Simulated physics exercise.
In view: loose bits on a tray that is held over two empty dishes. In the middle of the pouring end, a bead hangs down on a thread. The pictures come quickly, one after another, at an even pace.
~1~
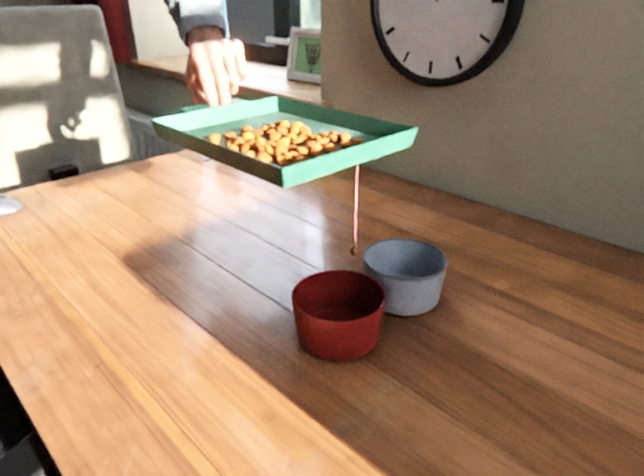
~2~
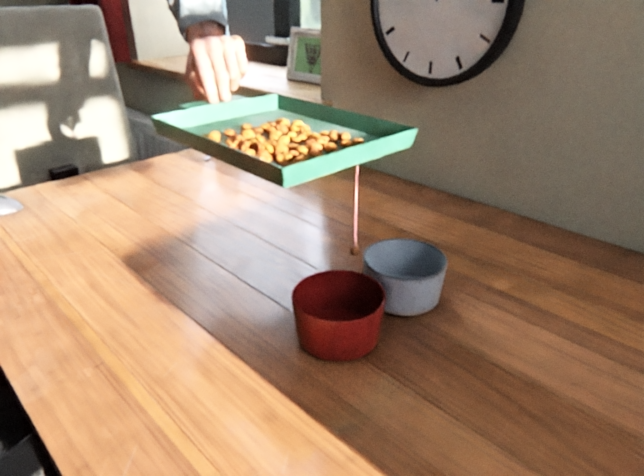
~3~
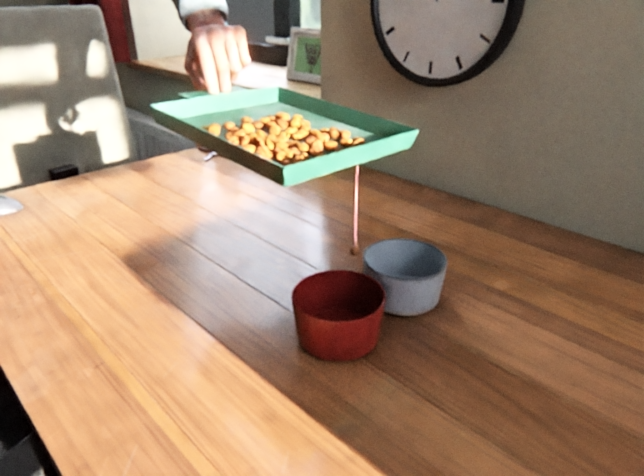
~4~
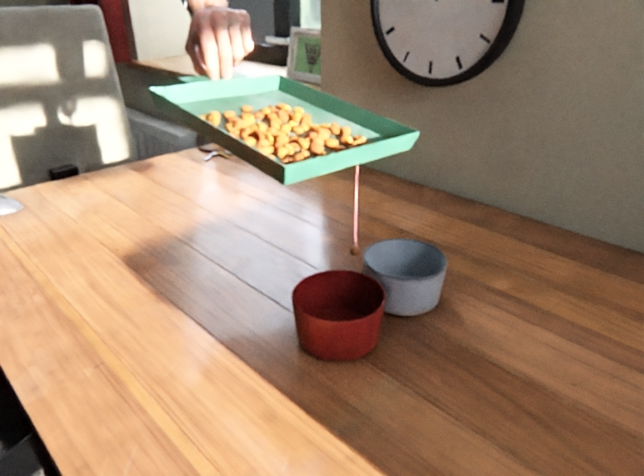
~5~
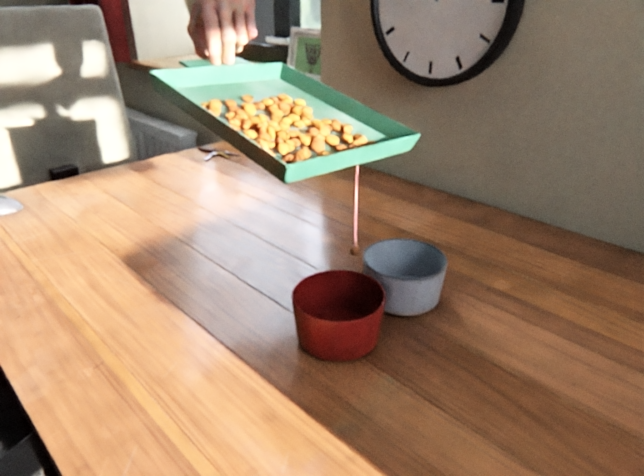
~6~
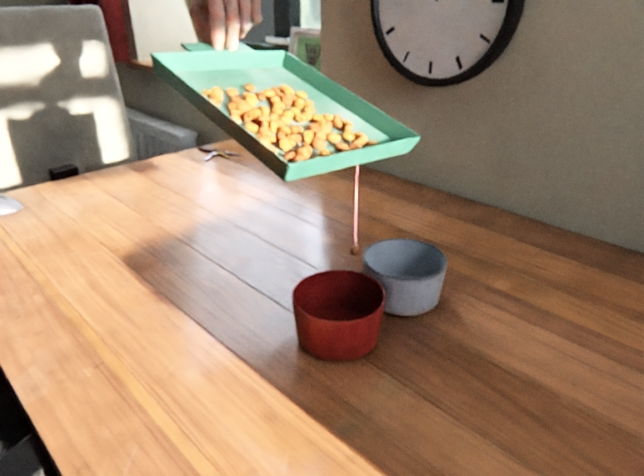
A green tray heaped with small golden-brown pieces, gripped at its far left end by a hand, hangs over a wooden table seen from slightly above, in a sunlit room. Below its near right end, where a thread dangles with a tiny bead, sit a dark red bowl and a grey-blue one behind it, with a chair left and a wall clock above. The hand steadily raises the far end, steepening the tray while the pieces shift slightly, the bowls stay still and the view remains fixed.
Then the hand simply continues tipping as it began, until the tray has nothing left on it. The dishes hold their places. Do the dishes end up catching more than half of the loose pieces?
The dishes are left with the main part.
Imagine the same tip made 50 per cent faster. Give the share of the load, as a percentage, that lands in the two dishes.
Estimate: Some 60%.
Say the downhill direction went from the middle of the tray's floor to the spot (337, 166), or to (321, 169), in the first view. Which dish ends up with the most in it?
I'd say the one to the left first, then the one to the left.
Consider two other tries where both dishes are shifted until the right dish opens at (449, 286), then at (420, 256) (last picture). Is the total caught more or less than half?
One: Under half. Two: Over half.
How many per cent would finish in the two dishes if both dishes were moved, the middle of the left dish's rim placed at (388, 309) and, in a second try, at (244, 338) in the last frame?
Close to 40 in a hundred, then close to 10 in a hundred.
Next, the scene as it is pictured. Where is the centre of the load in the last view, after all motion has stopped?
The centre comes to rest close to (407, 294).
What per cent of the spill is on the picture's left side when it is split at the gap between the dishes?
10 %, near enough.
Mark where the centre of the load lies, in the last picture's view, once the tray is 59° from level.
I'd put the middle of the pieces at roughly (352, 134).
Soon after the last picture, tray tipped steeply; all on the tray.
A little later, tray tipped right over; about two thirds on the tray; a small part in the left dish; a small part in the right dish; a small part outside both; a small part in the air.
Later still, tray tipped past a quarter turn; a small part in the left dish; about half in the right dish; about a third outside both.
At rest, tray tipped past a quarter turn; a small part in the left dish; about half in the right dish; about a third outside both.
